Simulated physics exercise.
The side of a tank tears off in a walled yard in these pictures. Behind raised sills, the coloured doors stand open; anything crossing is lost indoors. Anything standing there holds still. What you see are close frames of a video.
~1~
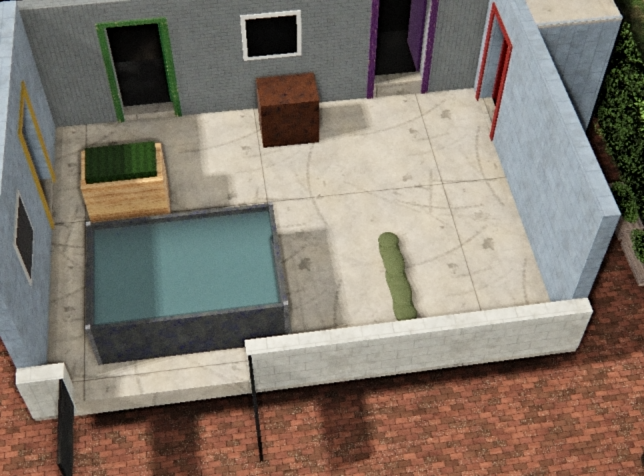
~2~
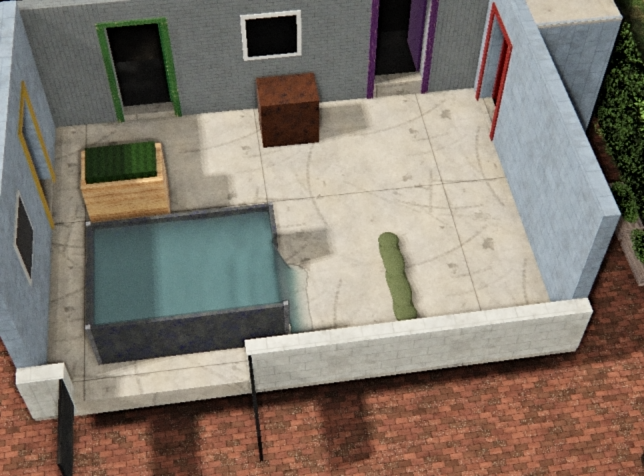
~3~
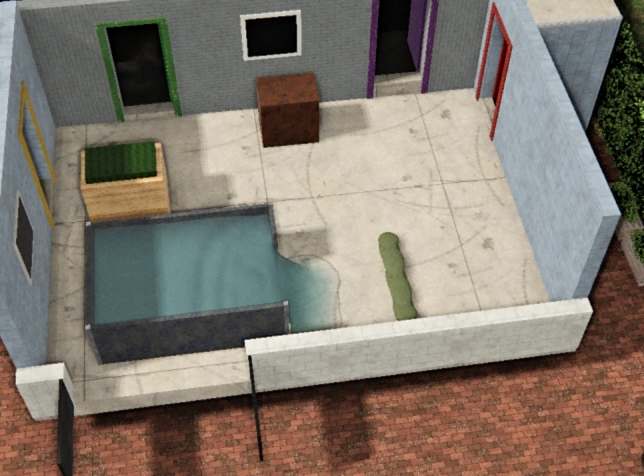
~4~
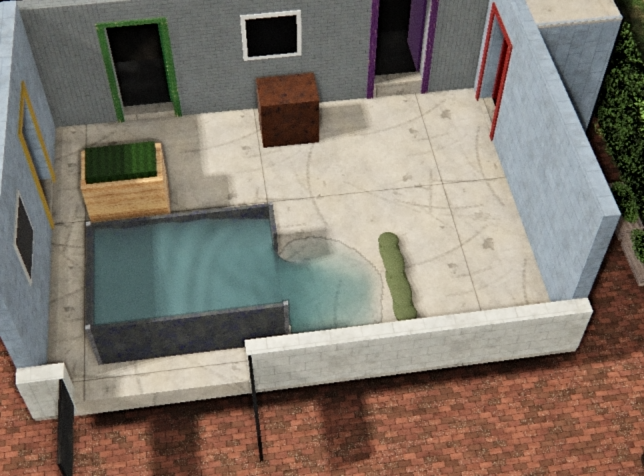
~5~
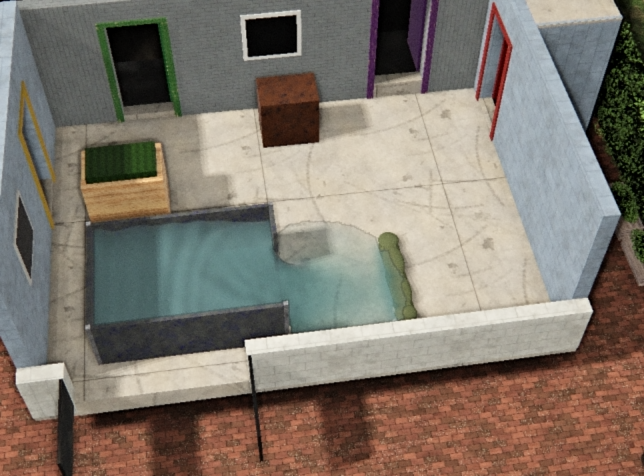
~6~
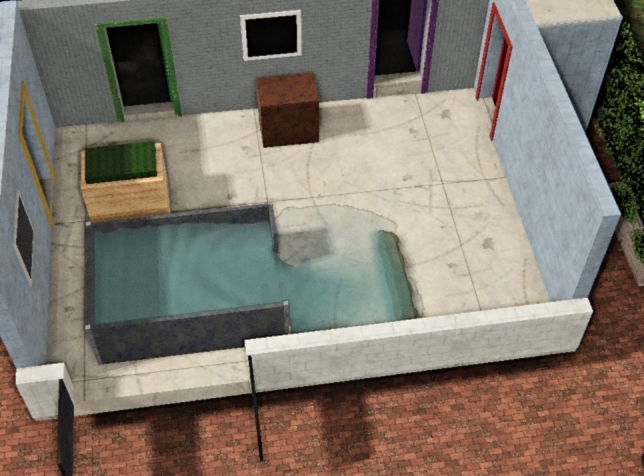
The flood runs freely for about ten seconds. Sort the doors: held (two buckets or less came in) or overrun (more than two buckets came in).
Sorted: Red door overrun, green door held, purple door held, yellow door held.
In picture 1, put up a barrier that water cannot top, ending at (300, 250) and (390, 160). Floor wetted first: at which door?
I'd pick the door marked red.
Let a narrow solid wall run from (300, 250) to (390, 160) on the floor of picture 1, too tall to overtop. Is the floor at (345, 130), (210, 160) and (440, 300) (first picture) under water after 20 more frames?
Taking the points in order, they are high and dry, high and dry and inundated.
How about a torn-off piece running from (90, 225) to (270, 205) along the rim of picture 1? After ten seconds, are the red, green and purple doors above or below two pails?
As I see it, the red door overshoots, the green door overshoots and the purple door stays within limits.
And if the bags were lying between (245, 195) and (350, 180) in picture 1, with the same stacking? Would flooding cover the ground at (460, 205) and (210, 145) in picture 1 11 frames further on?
In turn: Submerged, spared.
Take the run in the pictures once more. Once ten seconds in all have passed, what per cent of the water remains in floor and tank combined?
About 88 per cent.
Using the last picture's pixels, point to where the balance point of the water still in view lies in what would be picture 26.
About (349, 253).
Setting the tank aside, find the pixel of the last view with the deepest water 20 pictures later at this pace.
Deepest point: Roughly (471, 93).
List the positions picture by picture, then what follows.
In the first frame, the open tank at (185, 266) is whole and still.
In the second frame, the front is at a hidden place, out from the gap at (279, 291).
In the third frame, water pours out at (280, 293) and has run to (329, 270).
In the fourth frame, water pours out at (280, 294) and has run to (377, 280).
In the fifth frame, water pours out at (280, 295) and has run to a hidden place.
In the sixth frame, water pours out at (280, 294) and has run to a hidden place.
A moment on, water covers 30 % of the floor; the red door not reached, the green door not reached, the purple door not reached, the yellow door not reached.
Next, water covers 50 % of the floor; the red door wet at the sill, nothing in, the green door not reached, the purple door wet at the sill, nothing in, the yellow door not reached.
Then, water covers 65 % of the floor; the red door under two buckets in, the green door not reached, the purple door wet at the sill, nothing in, the yellow door not reached.
Later, water covers 80 % of the floor; the red door far over two buckets in, the green door wet at the sill, nothing in, the purple door under two buckets in, the yellow door not reached.
In the end, water covers 95 % of the floor; the red door far over two buckets in, the green door wet at the sill, nothing in, the purple door under two buckets in, the yellow door under two buckets in.
